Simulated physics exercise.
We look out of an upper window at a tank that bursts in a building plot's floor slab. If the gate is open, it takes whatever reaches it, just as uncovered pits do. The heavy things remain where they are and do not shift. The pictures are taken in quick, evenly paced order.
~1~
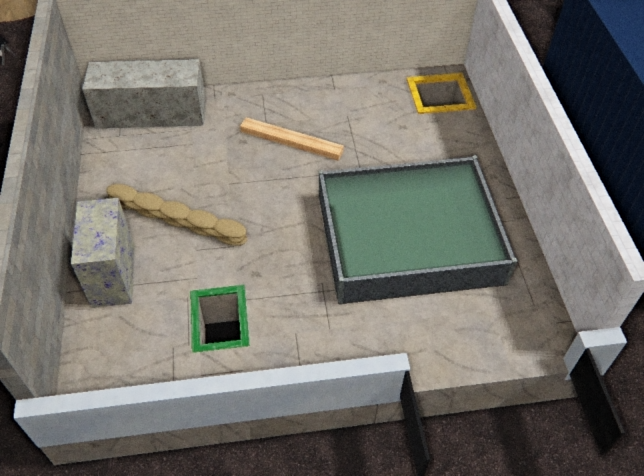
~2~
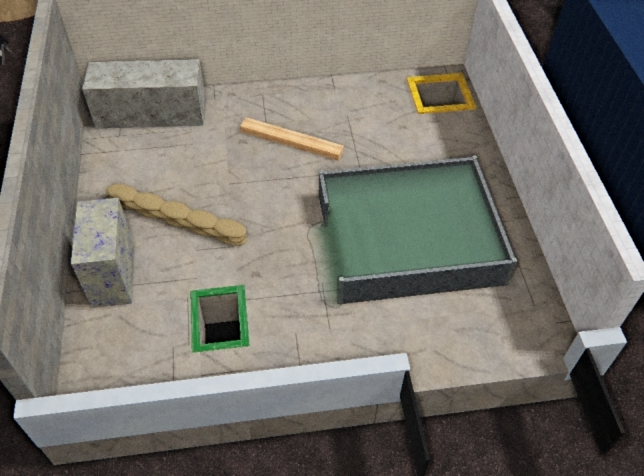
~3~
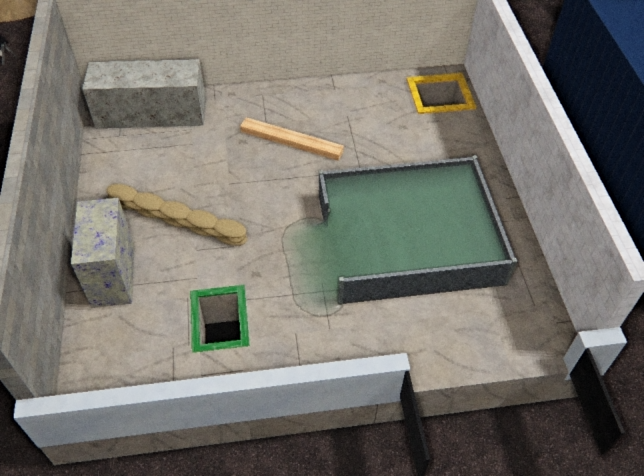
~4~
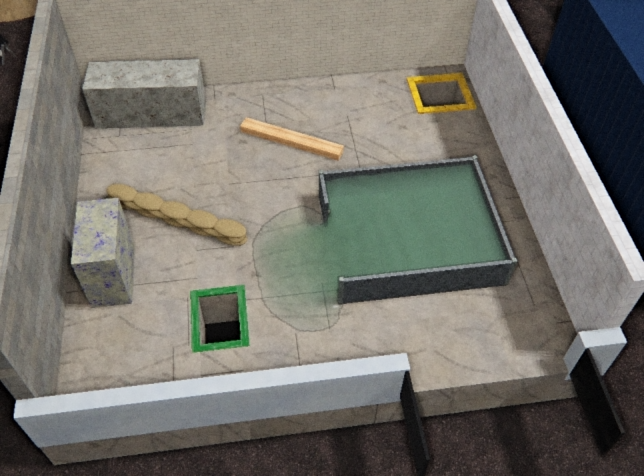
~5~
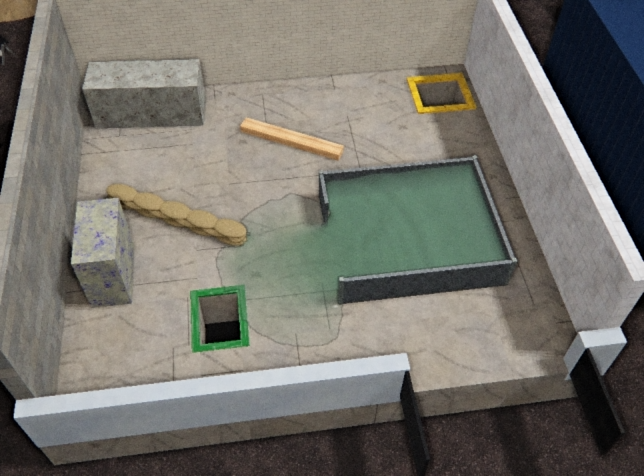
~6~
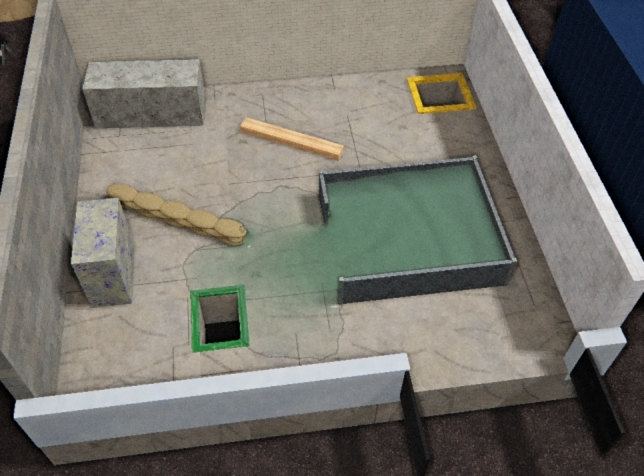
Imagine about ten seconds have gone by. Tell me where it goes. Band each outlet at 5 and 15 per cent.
Result: The gate will be a minor outlet short of five per cent. The green pit will be a major outlet past fifteen per cent. The yellow pit will be a minor outlet short of five per cent.
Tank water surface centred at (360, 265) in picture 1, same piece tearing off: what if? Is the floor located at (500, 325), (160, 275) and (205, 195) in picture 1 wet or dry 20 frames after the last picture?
Checking the three spots, I get high and dry, swamped, high and dry.
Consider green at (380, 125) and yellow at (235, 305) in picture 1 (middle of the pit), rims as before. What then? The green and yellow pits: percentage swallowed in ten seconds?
Looks like green collects 0 percent and yellow collects 30 percent.
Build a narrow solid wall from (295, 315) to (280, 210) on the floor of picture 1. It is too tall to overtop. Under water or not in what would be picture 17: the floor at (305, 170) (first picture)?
Submerged.
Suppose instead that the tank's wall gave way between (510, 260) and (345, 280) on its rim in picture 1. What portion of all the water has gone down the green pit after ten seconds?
The green pit takes 6 per cent.
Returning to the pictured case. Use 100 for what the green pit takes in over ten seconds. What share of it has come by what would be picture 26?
Close to 45 percent.
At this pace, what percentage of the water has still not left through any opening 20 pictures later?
Estimate: 84 per cent.
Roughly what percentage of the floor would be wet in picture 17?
It comes to roughly 30 in a hundred.
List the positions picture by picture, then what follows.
The open tank at (412, 218) is whole and still, in the first picture.
The front is at (320, 226), out from the gap at (335, 256), in the second picture.
The front is at (304, 222), out from the gap at (335, 257), in the third picture.
Water pours out at (335, 257) and has run to (262, 235), in the fourth picture.
Water pours out at (335, 258) and has run to (223, 257), in the fifth picture.
Water pours out at (335, 257) and has run to (193, 260), in the sixth picture.
A moment on, water covers 20 % of the floor; the gate 0 %, the green pit 4 %, the yellow pit 0 %.
Next, water covers 30 % of the floor; the gate 0 %, the green pit 9 %, the yellow pit 0 %.
Then, water covers 45 % of the floor; the gate 0 %, the green pit 16 %, the yellow pit 0 %.
Later, water covers 50 % of the floor; the gate 0 %, the green pit 25 %, the yellow pit 0 %.
In the end, water covers 65 % of the floor; the gate 0 %, the green pit 37 %, the yellow pit 0 %.
